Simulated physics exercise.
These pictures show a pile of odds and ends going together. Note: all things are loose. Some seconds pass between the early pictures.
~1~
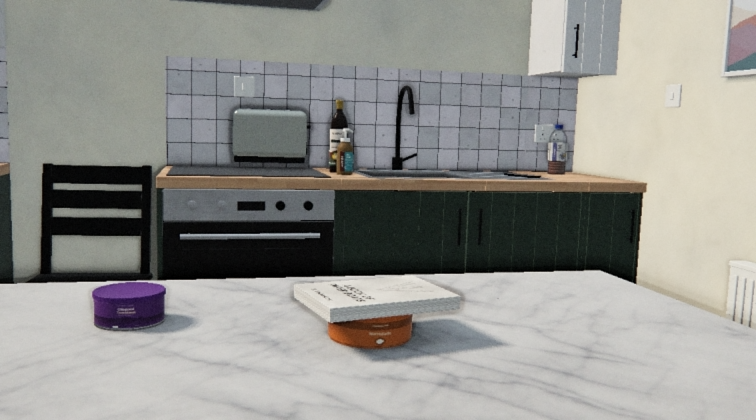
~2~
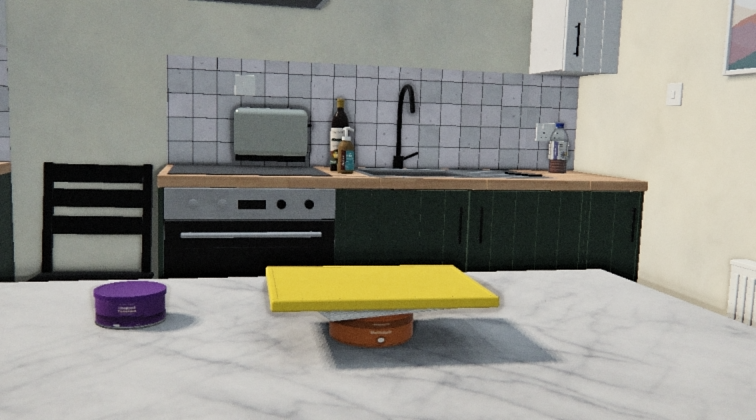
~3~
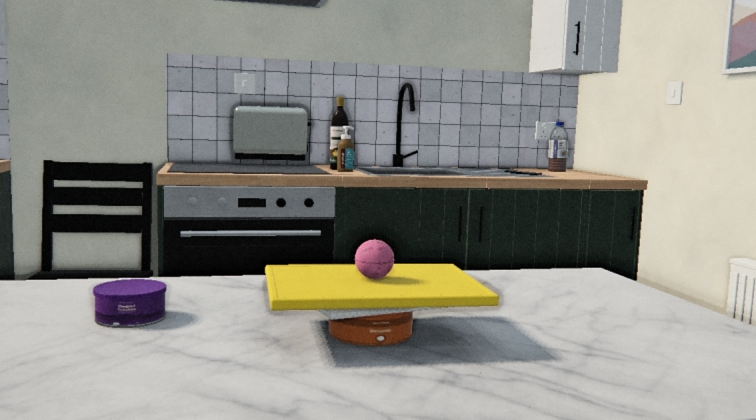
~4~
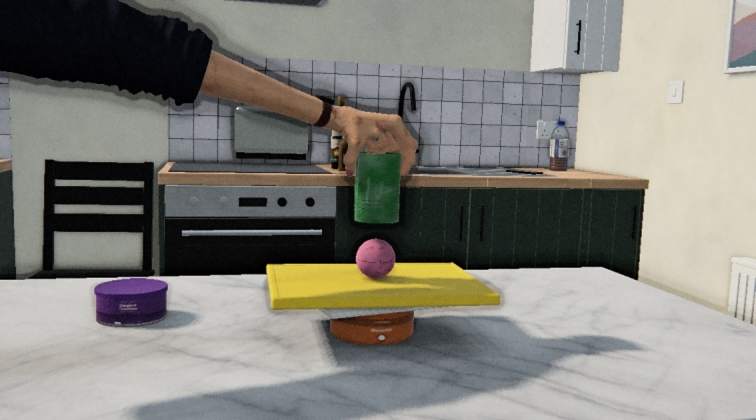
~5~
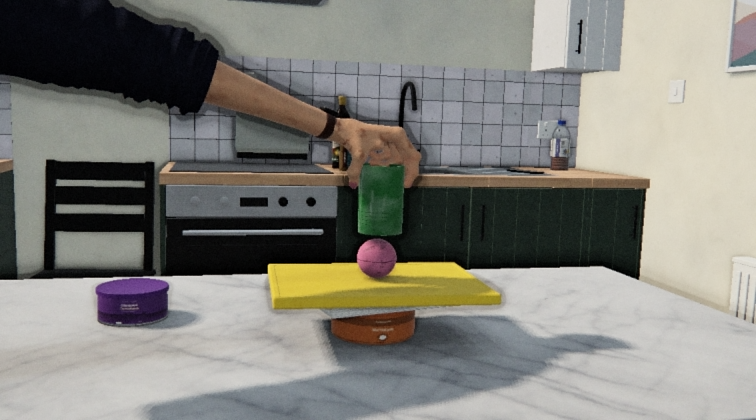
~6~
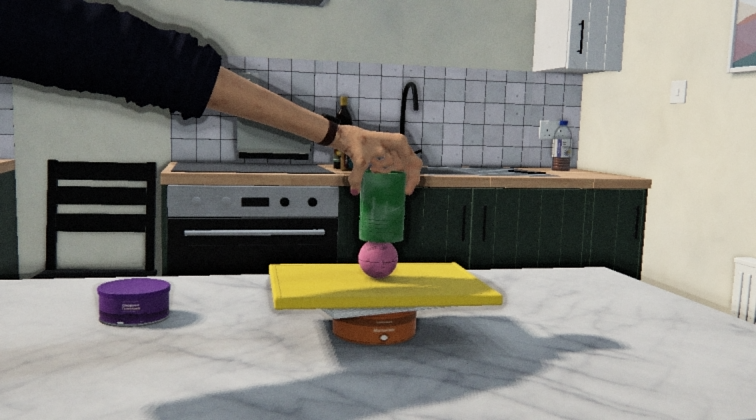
A hand lowers a green cup onto a pink ball resting on a yellow tray.
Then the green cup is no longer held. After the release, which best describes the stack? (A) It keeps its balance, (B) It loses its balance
Option B: It loses its balance.
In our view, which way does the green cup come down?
That would be the viewer's right.
Then, 0.50 s after the last picture, green cup tipped 50° from how it was near (417, 224).
Then, 0.70 s after the last picture, green cup now fallen.
At rest, fallen, green cup; the other 5 in place. Seen from the same camera at the end, green cup near (470, 256). The pile gives way.
